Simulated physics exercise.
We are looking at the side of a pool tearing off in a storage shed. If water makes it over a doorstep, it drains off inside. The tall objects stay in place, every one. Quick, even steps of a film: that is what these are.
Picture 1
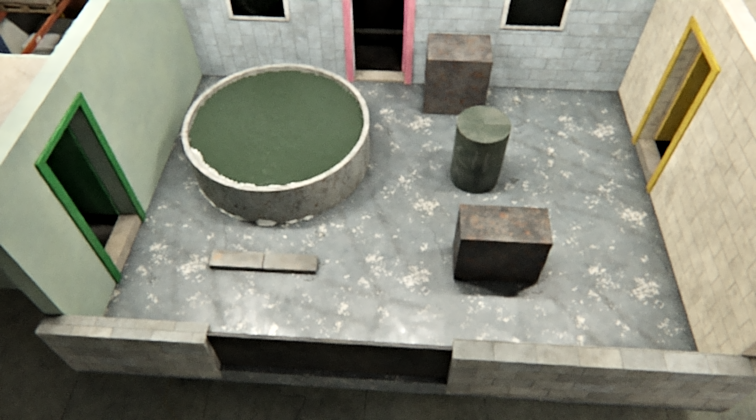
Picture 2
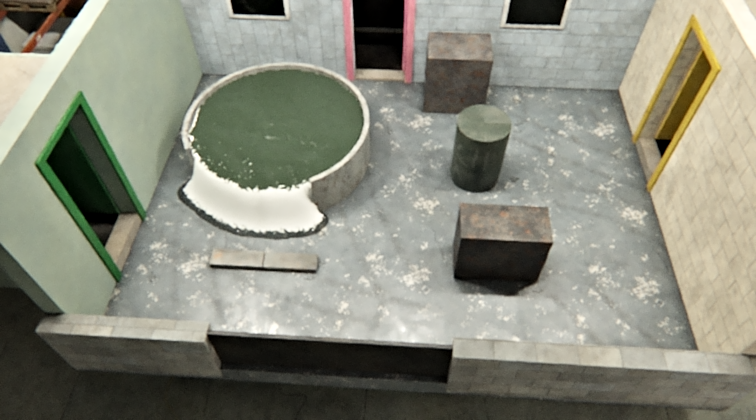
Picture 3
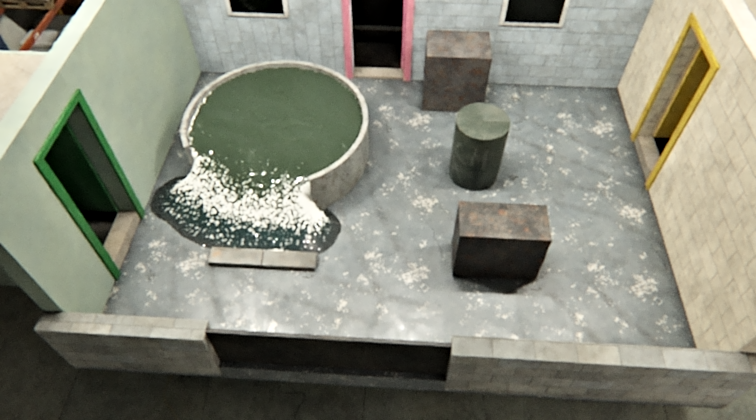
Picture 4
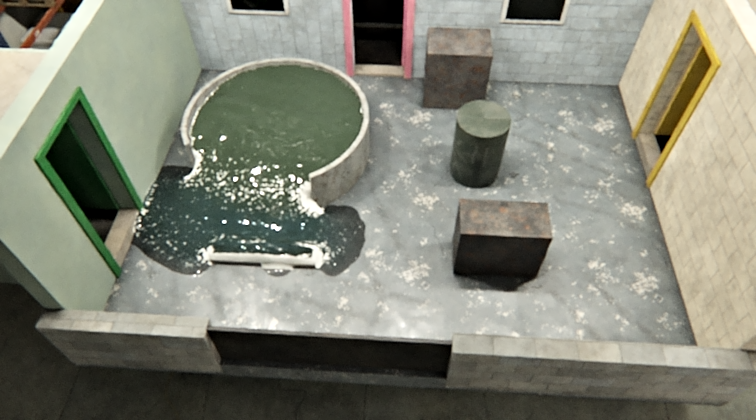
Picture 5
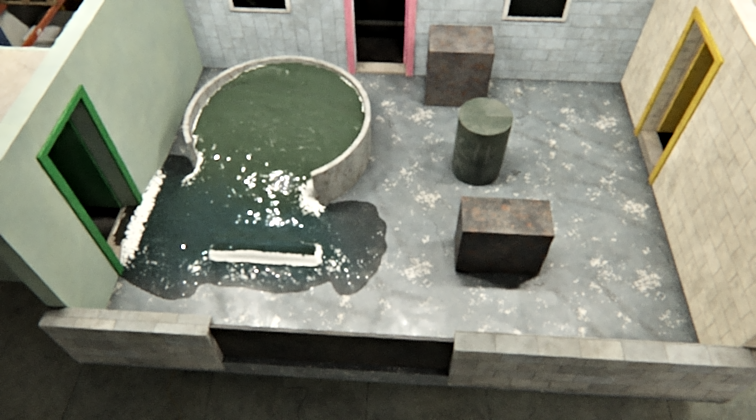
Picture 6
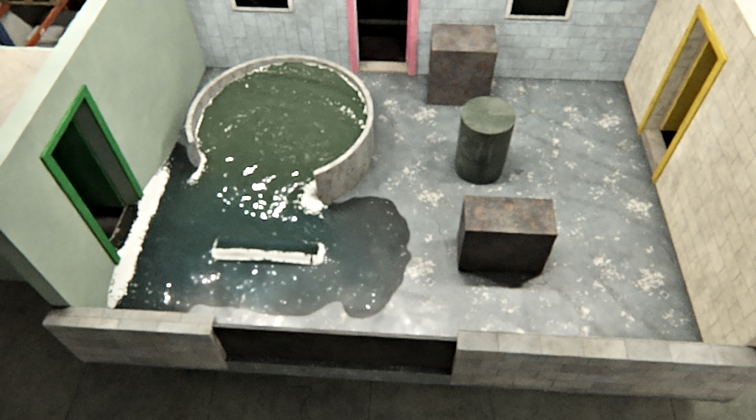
At first, a round tank of dark green water stands whole in a walled room with blocks and a cylinder. Its front side tears open and white, frothy water pours out, then spreads dark across the floor, surrounding a low slab and reaching the green-framed doorway at left.
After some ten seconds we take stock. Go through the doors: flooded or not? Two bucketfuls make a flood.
The pink door lets in beyond two buckets; the green door lets in beyond two buckets; the yellow door keeps it to two buckets.
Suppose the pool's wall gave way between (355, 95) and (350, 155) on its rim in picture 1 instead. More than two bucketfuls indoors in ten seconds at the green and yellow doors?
The green door door misses the threshold, while the yellow door door overshoots the limit.
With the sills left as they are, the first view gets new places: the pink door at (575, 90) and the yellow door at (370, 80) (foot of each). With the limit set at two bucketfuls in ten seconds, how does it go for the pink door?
For the pink door, the answer is that it crosses the line.
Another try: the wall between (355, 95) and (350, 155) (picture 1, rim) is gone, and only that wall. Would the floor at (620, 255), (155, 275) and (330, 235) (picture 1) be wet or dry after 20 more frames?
Soaked, untouched, untouched.
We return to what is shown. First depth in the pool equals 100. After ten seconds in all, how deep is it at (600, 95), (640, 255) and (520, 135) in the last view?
In order: 25, 14, 18 %.
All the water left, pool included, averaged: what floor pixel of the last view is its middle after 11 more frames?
Somewhere around (259, 218) in the last view.
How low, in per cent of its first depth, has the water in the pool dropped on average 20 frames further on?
About 28 %.
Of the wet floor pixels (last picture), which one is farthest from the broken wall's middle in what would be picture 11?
At roughly (495, 358).
A moment on, water covers 30 % of the floor; the pink door not reached, the green door under two buckets in, the yellow door not reached.
Next, water covers 35 % of the floor; the pink door not reached, the green door over two buckets in, the yellow door not reached.
Then, water covers 50 % of the floor; the pink door not reached, the green door far over two buckets in, the yellow door not reached.
Later, water covers 90 % of the floor; the pink door under two buckets in, the green door far over two buckets in, the yellow door wet at the sill, nothing in.
In the end, water covers 100 % of the floor; the pink door over two buckets in, the green door far over two buckets in, the yellow door wet at the sill, nothing in.
